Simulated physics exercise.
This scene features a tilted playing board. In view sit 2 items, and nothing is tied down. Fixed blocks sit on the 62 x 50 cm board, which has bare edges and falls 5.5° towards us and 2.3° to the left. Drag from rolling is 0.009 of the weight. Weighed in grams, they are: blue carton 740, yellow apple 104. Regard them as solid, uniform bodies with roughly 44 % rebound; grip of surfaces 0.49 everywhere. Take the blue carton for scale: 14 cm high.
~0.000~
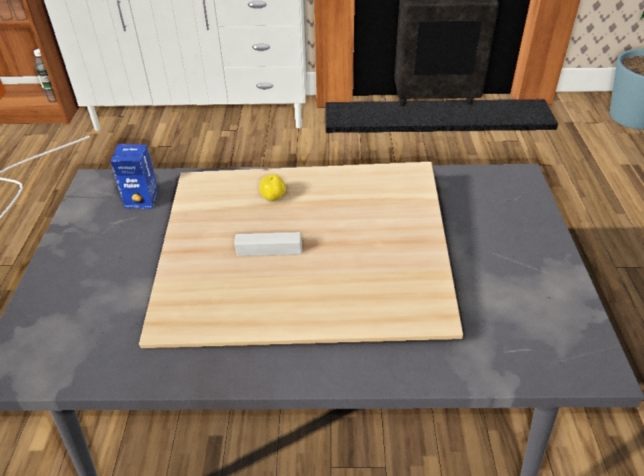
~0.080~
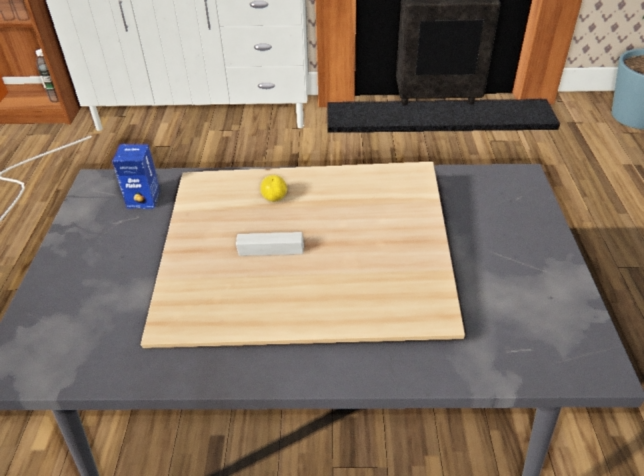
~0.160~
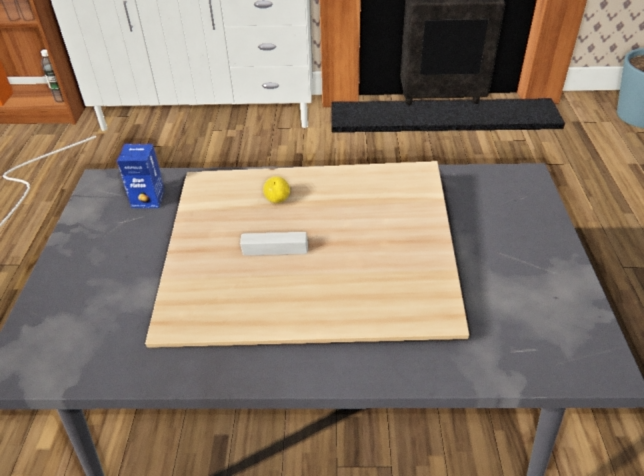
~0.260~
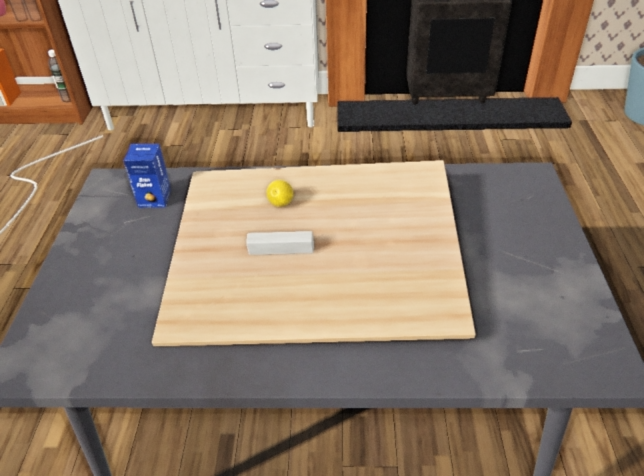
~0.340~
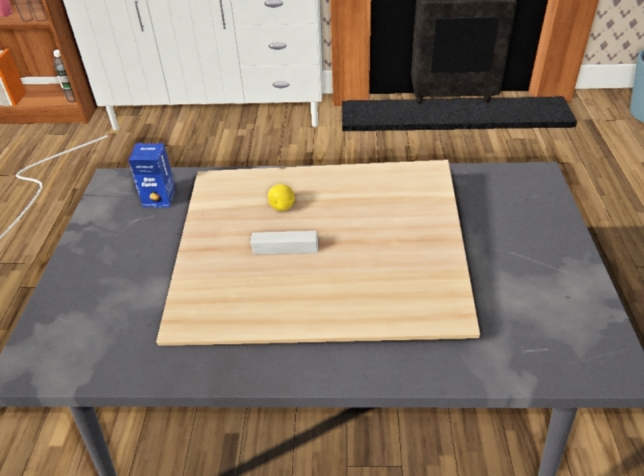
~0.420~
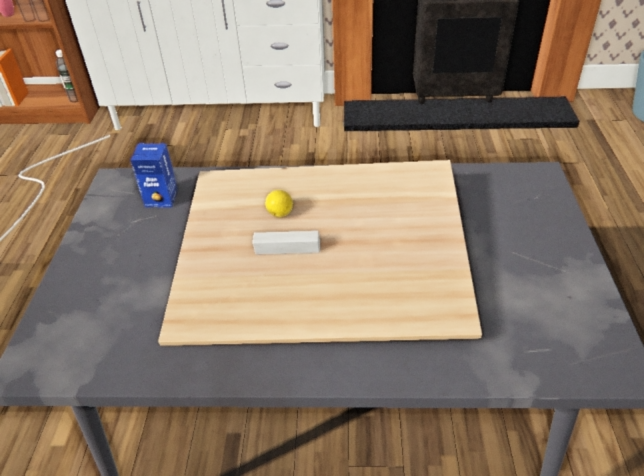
A gray table held a pale wooden board with a light gray block on it and a blue carton standing beside it, while a yellow fruit rolled slightly toward the viewer and a little left.
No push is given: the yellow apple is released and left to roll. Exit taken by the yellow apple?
Left.
After 1.22 s, 22 cm of board to the near edge; yellow apple near (215, 244).
After 1.62 s, it has gone over the left edge; yellow apple near (148, 313).
In the end (2.0 s), it has gone over the left edge; blue carton under 8 cm from the start.
